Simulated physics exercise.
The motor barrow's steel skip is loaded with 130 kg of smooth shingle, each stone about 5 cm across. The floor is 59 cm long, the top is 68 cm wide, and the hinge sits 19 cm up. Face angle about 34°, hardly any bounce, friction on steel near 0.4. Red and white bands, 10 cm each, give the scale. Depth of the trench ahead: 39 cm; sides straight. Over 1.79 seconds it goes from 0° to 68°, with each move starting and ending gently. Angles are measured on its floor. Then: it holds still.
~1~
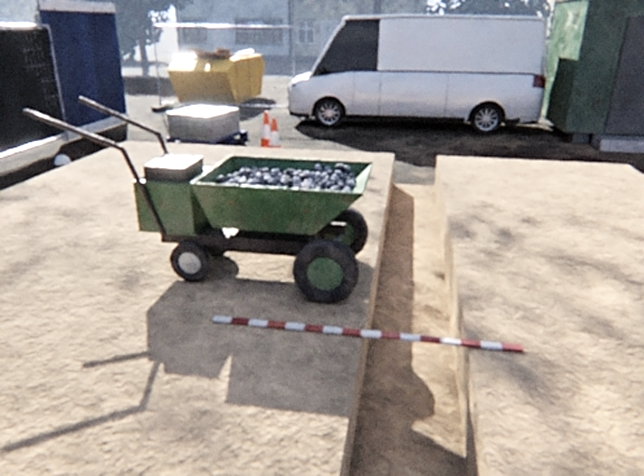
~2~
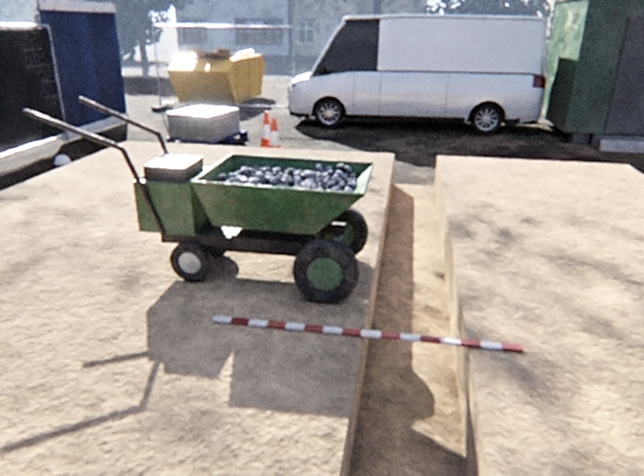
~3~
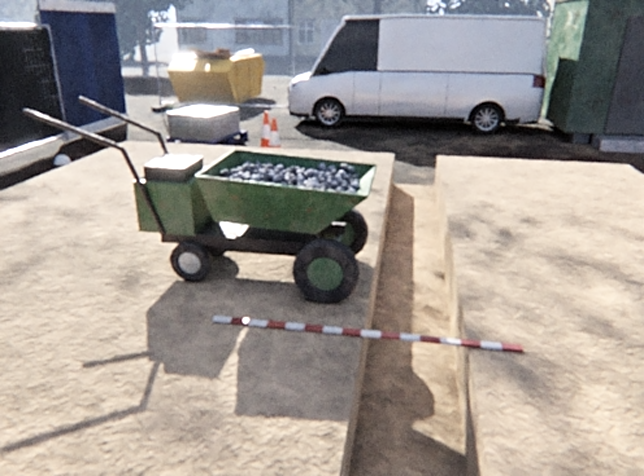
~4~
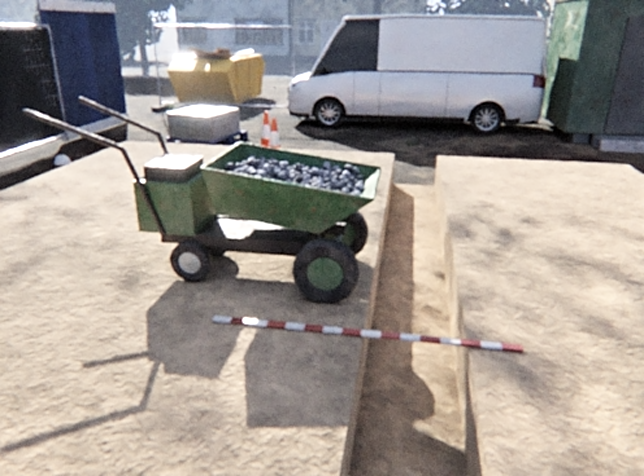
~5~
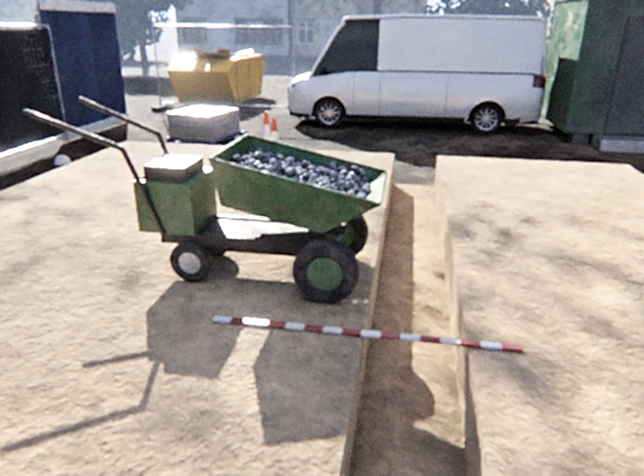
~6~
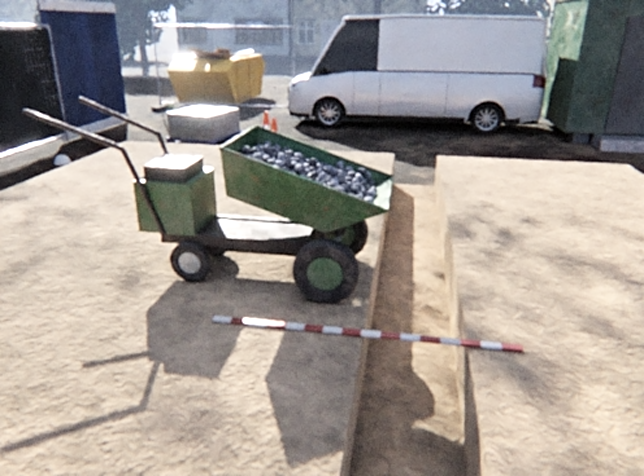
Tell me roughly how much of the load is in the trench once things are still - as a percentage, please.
I would put it at 71 %.
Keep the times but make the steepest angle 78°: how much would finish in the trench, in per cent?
Trench share: Approx. 80%.
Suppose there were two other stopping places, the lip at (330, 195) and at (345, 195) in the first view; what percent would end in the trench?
About 100 per cent from the first spot, about 95 from the second.
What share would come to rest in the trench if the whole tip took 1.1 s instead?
With that change, it comes to around 60 per cent.
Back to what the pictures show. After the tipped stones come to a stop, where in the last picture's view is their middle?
Around (438, 331).
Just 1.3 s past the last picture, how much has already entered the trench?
Around 50 per cent of it.
Then, 0.7 s after the last picture the floor is at 57°, 98 % in the skip, 2 % in the trench; the foremost stones are at (434, 246).
Then, 1.3 s after the last picture the floor is at 68°, 25 % in the skip, 52 % in the trench, 22 % past the trench; the foremost stones are at (538, 292).
Then, 1.6 s after the last picture the floor is at 68°, 4 % in the skip, 66 % in the trench, 30 % past the trench; the foremost stones are at (588, 295).
Then, 3.6 s after the last picture the floor is at 68°, 0 % in the skip, 71 % in the trench, 29 % past the trench; the foremost stones are at (612, 300).
